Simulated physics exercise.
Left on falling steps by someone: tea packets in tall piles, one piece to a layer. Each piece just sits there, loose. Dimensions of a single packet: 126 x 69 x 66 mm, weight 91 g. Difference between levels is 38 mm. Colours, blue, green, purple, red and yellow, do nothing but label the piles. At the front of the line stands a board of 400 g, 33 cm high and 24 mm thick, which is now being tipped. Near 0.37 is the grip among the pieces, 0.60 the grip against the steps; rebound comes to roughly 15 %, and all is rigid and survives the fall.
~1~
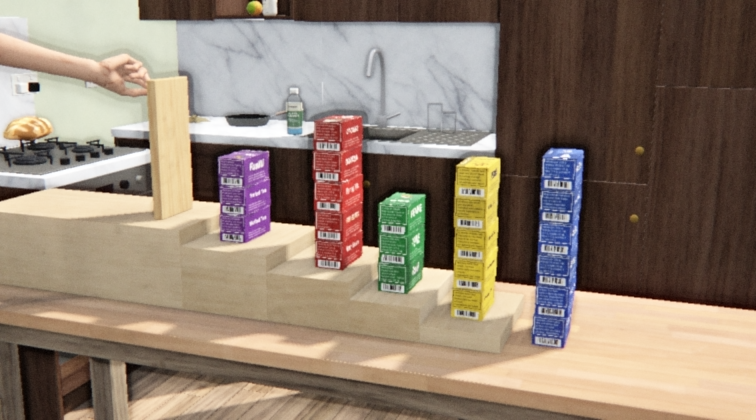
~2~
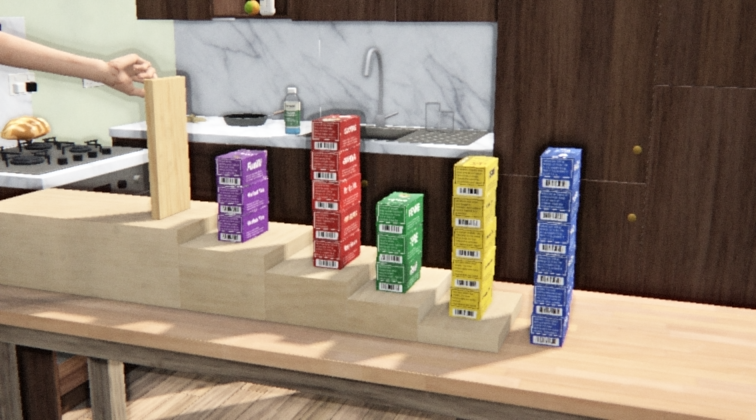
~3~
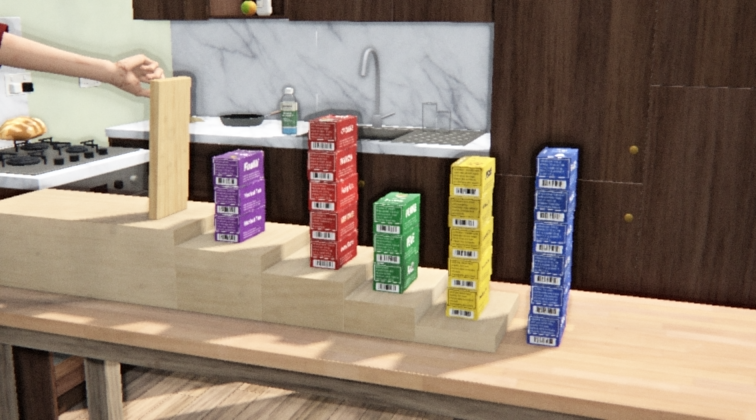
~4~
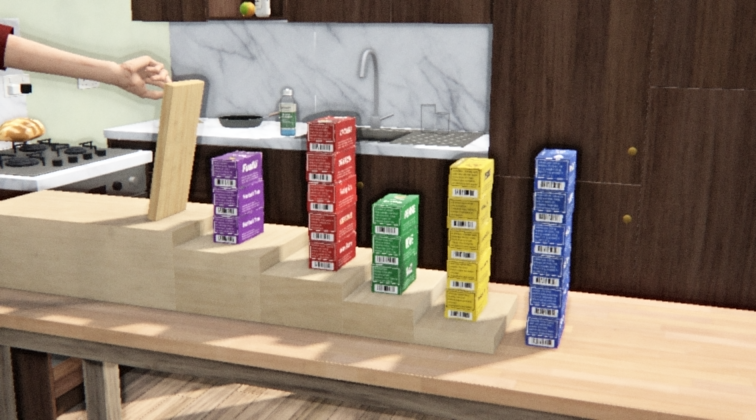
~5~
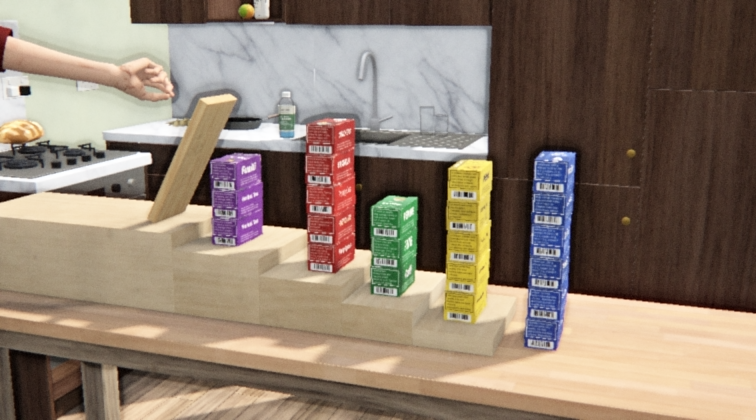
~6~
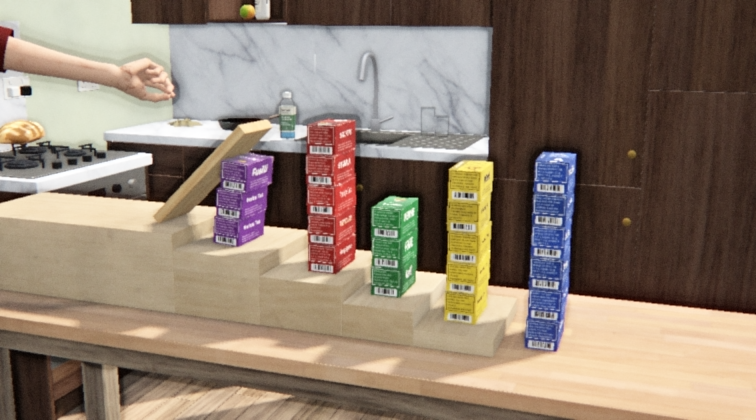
A hand tips a wooden board rightward until it leans against the purple stack, which tilts slightly.
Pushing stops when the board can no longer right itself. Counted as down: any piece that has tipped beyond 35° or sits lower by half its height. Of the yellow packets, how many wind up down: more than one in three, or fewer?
Fewer than one in three.
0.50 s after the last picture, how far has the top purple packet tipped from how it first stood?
Near 0 degrees from where it started.
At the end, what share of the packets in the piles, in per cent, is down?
Around 35 %.
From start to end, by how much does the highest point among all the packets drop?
Roughly 5 centimetres.
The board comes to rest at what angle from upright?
80°, roughly.
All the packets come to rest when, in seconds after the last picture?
I'd put it around 1.5 seconds.
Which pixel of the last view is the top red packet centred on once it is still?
I'd say its middle settles close to (309, 196).
Then, 0.16 s on from the sixth picture, board 60° from upright; none of the 5 yellow packets down (0 of 22 in all colours); top yellow packet unmoved; top purple packet tipped 31°.
Then, 0.30 s on from the sixth picture, board 81° from upright; none of the 5 yellow packets down (3 of 22 in all colours); top yellow packet unmoved; top purple packet tipped 19°, 7 cm lower.
Then, 0.50 s on from the sixth picture, board 81° from upright; none of the 5 yellow packets down (6 of 22 in all colours); top yellow packet unmoved; top red packet tipped 69°, 10 cm lower.
Then, 0.90 s on from the sixth picture, board 81° from upright; none of the 5 yellow packets down (8 of 22 in all colours); top yellow packet unmoved; top red packet on its side.
Finally, board 81° from upright; none of the 5 yellow packets down (8 of 22 in all colours); top yellow packet unmoved; top red packet on its side. That is 0 per cent. Seen by the last camera, middles, top yellow packet near (471, 180), top red packet near (309, 195).
